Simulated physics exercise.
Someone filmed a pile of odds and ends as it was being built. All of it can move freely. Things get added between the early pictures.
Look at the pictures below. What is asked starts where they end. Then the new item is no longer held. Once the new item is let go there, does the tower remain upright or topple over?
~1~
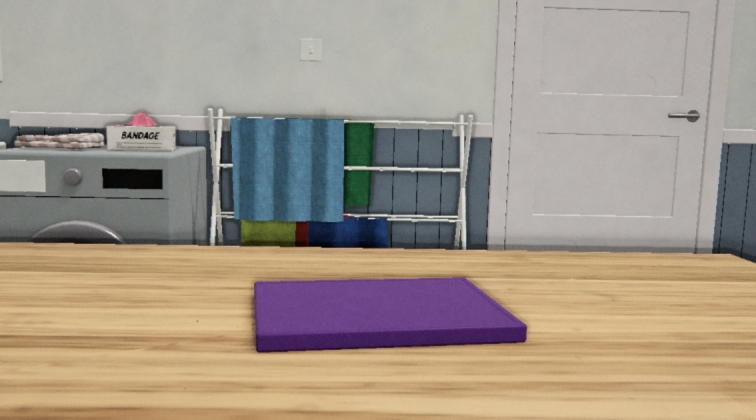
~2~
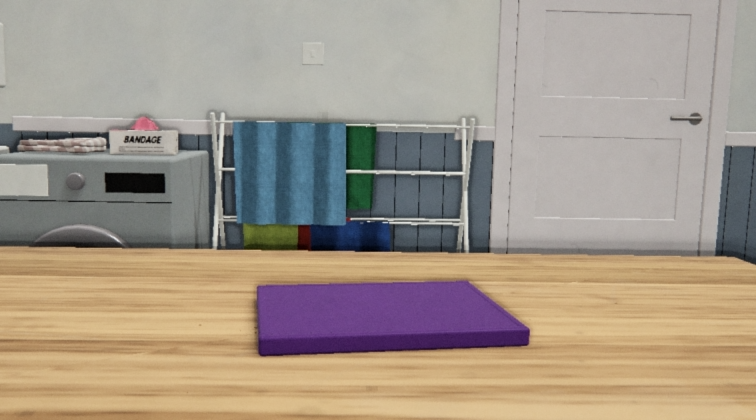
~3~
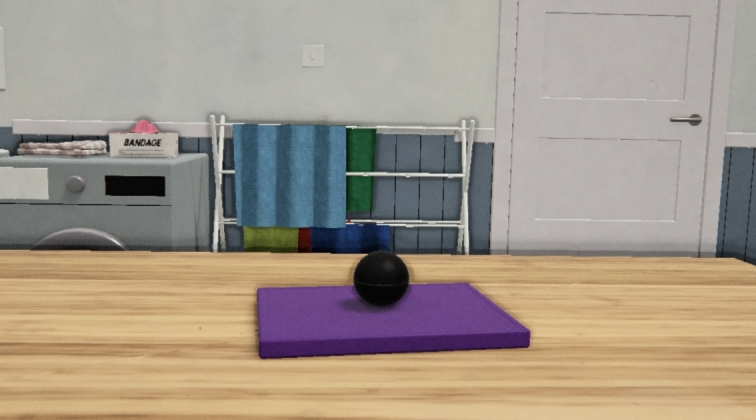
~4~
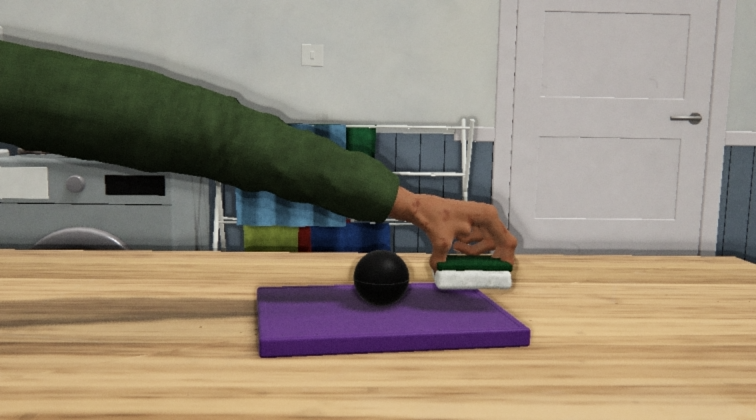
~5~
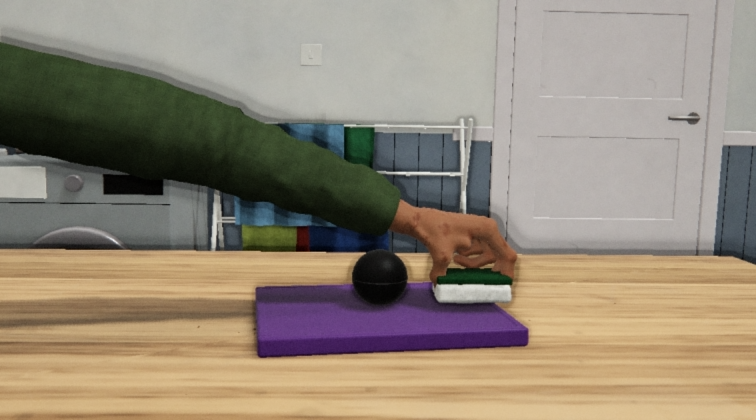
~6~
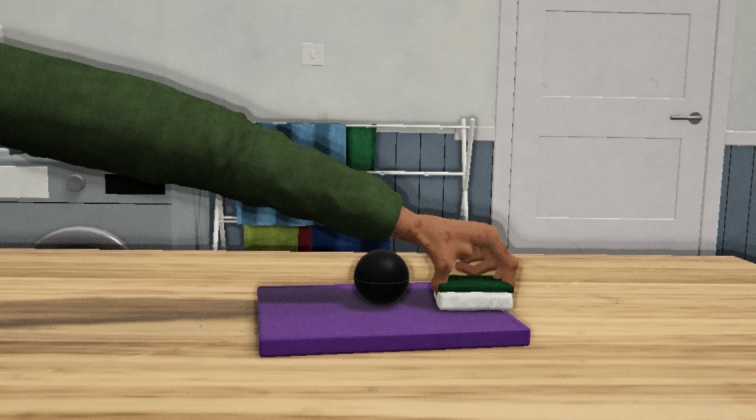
I expect the stack will stand.
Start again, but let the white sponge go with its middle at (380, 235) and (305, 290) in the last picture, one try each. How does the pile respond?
Well, on the first go it tumbles down, and on the second it stays steady.
Then, 0.20 s on from there, no change.
Then, 0.40 s on from there, white sponge resting near (472, 293).
In the end, all 3 unmoved. At the end, from the last picture's camera, white sponge near (472, 293). The pile keeps its balance.
